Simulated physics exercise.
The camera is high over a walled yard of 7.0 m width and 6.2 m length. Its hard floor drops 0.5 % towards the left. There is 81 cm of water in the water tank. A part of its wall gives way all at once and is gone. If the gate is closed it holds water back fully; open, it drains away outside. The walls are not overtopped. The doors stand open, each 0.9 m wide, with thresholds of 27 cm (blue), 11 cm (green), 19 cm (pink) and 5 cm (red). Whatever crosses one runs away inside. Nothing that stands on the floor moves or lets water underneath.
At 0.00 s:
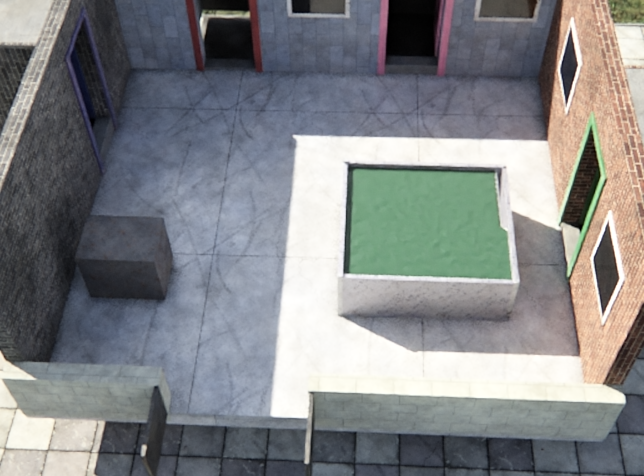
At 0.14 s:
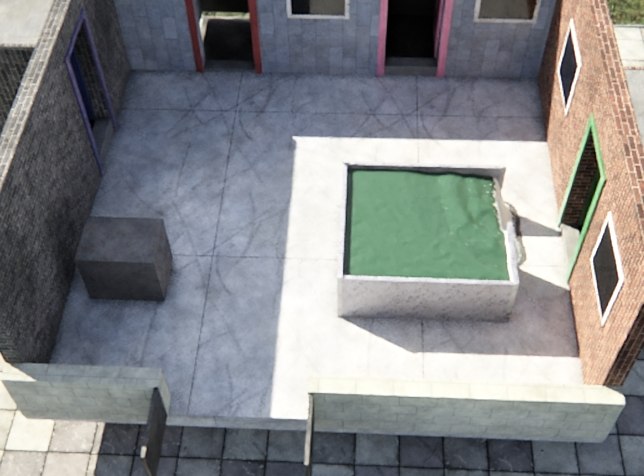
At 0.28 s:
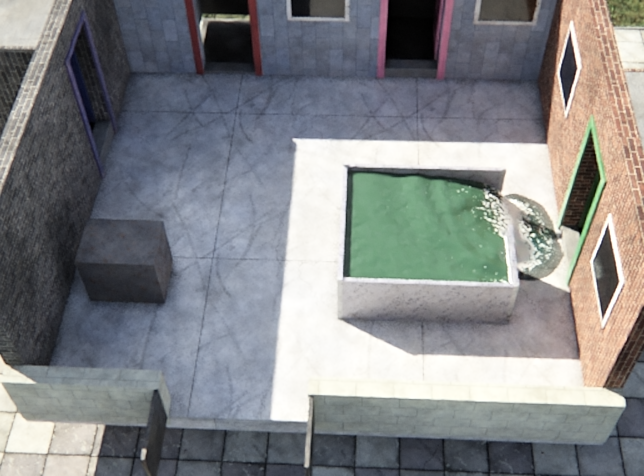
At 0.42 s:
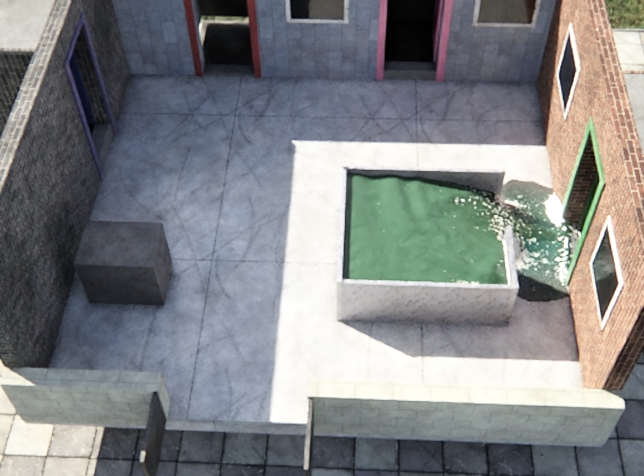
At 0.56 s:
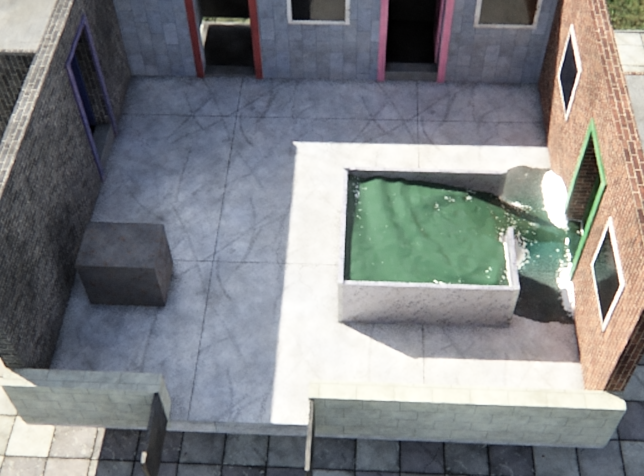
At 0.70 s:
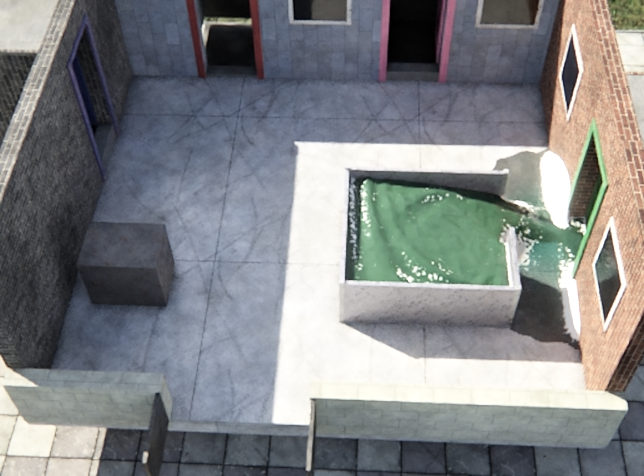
In a walled yard with a dark block on the left, the right side of a tank of green water breaks open, and water pours through the gap, spreading across the pale floor to the brick wall and green-framed doorway.
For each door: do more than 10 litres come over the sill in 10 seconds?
Door by door: At the blue door it does not reach the limit; at the green door it passes the limit; at the pink door it does not reach the limit; at the red door it does not reach the limit.
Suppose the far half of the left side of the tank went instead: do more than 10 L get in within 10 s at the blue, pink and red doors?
Against that limit: Blue not over, pink below, red over.
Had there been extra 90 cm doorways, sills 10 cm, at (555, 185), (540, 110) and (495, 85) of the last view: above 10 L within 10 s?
In that order: Past it, past it, past it.
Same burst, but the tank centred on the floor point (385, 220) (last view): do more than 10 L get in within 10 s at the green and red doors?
Then: Green over, red past it.
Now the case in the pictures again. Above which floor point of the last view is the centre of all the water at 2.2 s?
Near (452, 238).
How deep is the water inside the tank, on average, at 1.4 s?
Roughly 57 cm on average.
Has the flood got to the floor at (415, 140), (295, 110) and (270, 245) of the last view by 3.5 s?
In that order: Flooded, flooded, still dry.
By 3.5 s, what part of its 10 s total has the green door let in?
Some 75 per cent by then.
After 1.4 s water covers 15 % of the floor and is deepest (58 cm) near (552, 228); blue door not reached, green door 44 cm at the sill, 271 L in, pink door not reached, red door not reached.
After 2.2 s water covers 25 % of the floor and is deepest (46 cm) near (552, 228); blue door not reached, green door 39 cm at the sill, 522 L in, pink door 14 cm at the sill, 0 L in, red door not reached.
After 3.5 s water covers 40 % of the floor and is deepest (34 cm) near (552, 228); blue door not reached, green door 30 cm at the sill, 743 L in, pink door 13 cm at the sill, 0 L in, red door 4 cm at the sill, 0 L in.
After 6.0 s water covers 85 % of the floor and is deepest (22 cm) near (552, 228); blue door 11 cm at the sill, 0 L in, green door 20 cm at the sill, 933 L in, pink door 9 cm at the sill, 0 L in, red door 4 cm at the sill, 0 L in.
After 10.0 s water covers 95 % of the floor and is deepest (14 cm) near (45, 397); blue door 8 cm at the sill, 0 L in, green door 11 cm at the sill, 989 L in, pink door 6 cm at the sill, 0 L in, red door 4 cm at the sill, 0 L in.
